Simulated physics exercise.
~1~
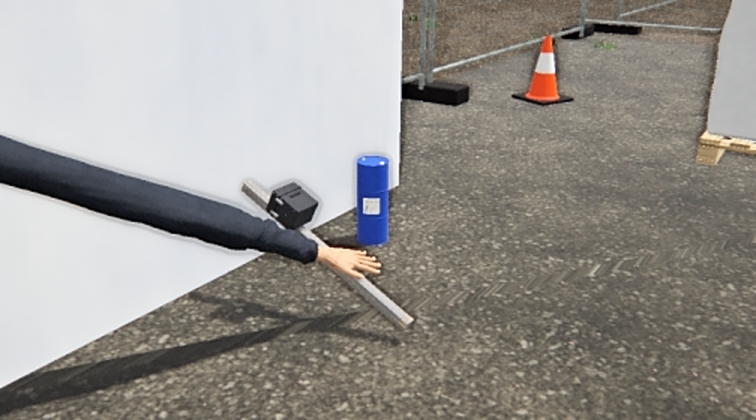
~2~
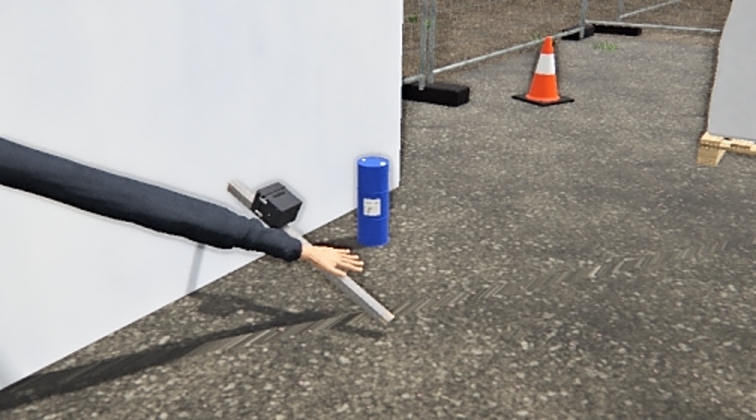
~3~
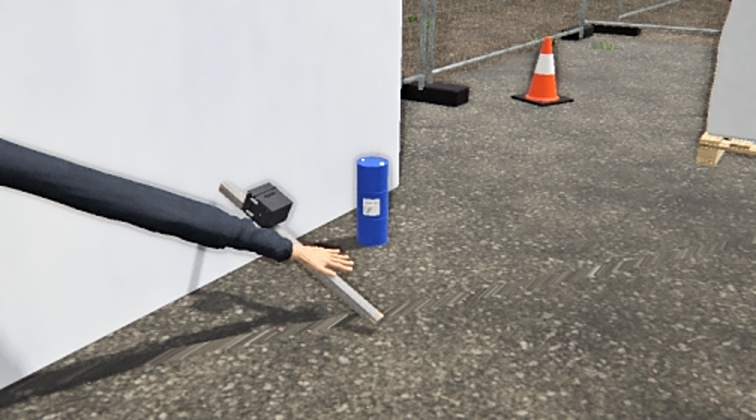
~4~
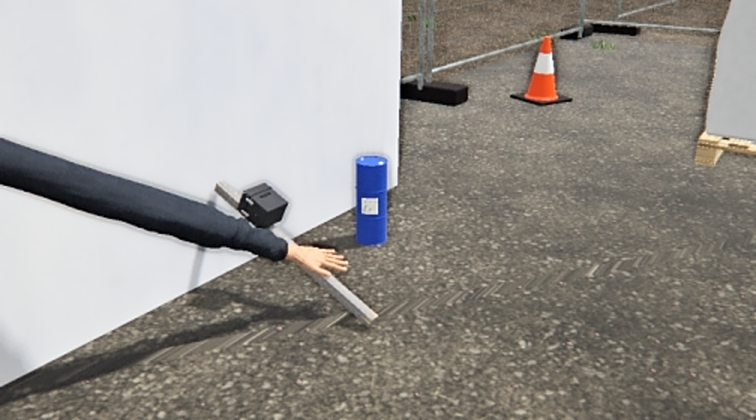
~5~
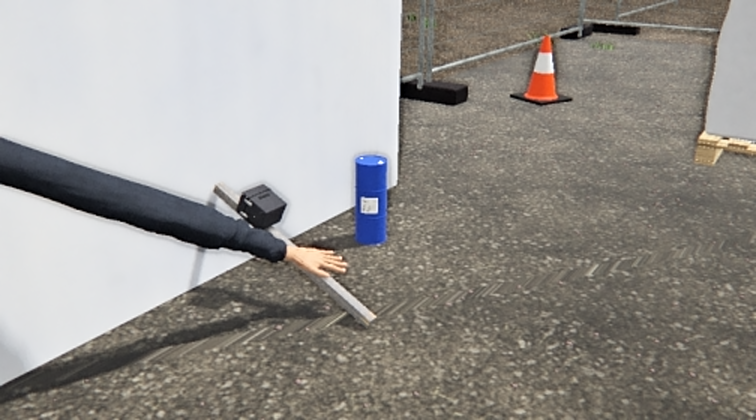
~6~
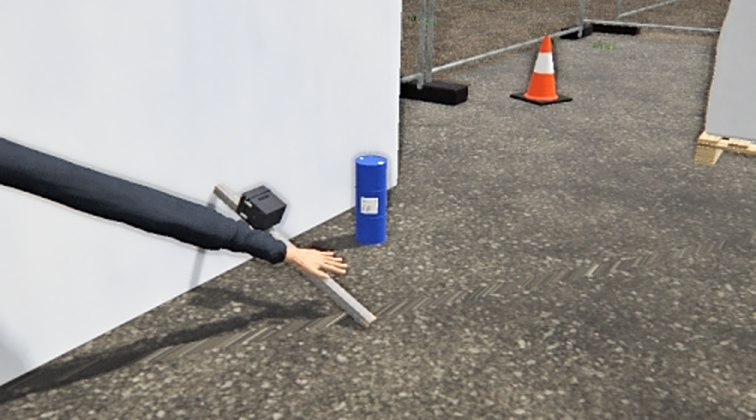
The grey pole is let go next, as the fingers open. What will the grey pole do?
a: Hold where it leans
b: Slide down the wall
Option b: Slide down the wall.
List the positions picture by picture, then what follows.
On its way; grey pole (323, 252); blue canister (373, 201), in the first frame.
On its way; grey pole (307, 251); blue canister (373, 202), in the second frame.
On its way; grey pole (297, 250); blue canister (372, 202), in the third frame.
On its way; grey pole (292, 250); blue canister (371, 201), in the fourth frame.
Leant on the wall, still held; grey pole (291, 252); blue canister (371, 200), in the fifth frame.
Leant on the wall, still held; grey pole (291, 253); blue canister (371, 200), in the sixth frame.
Then, 0.30 s on from there, grey pole 19° lower than it was left near (299, 285).
Then, 0.50 s on from there, grey pole 22° lower than it was left near (301, 286).
In the end, moved from the start, grey pole; blue canister unmoved. At the end, from the last picture's camera, grey pole near (301, 298). The pole slips out.
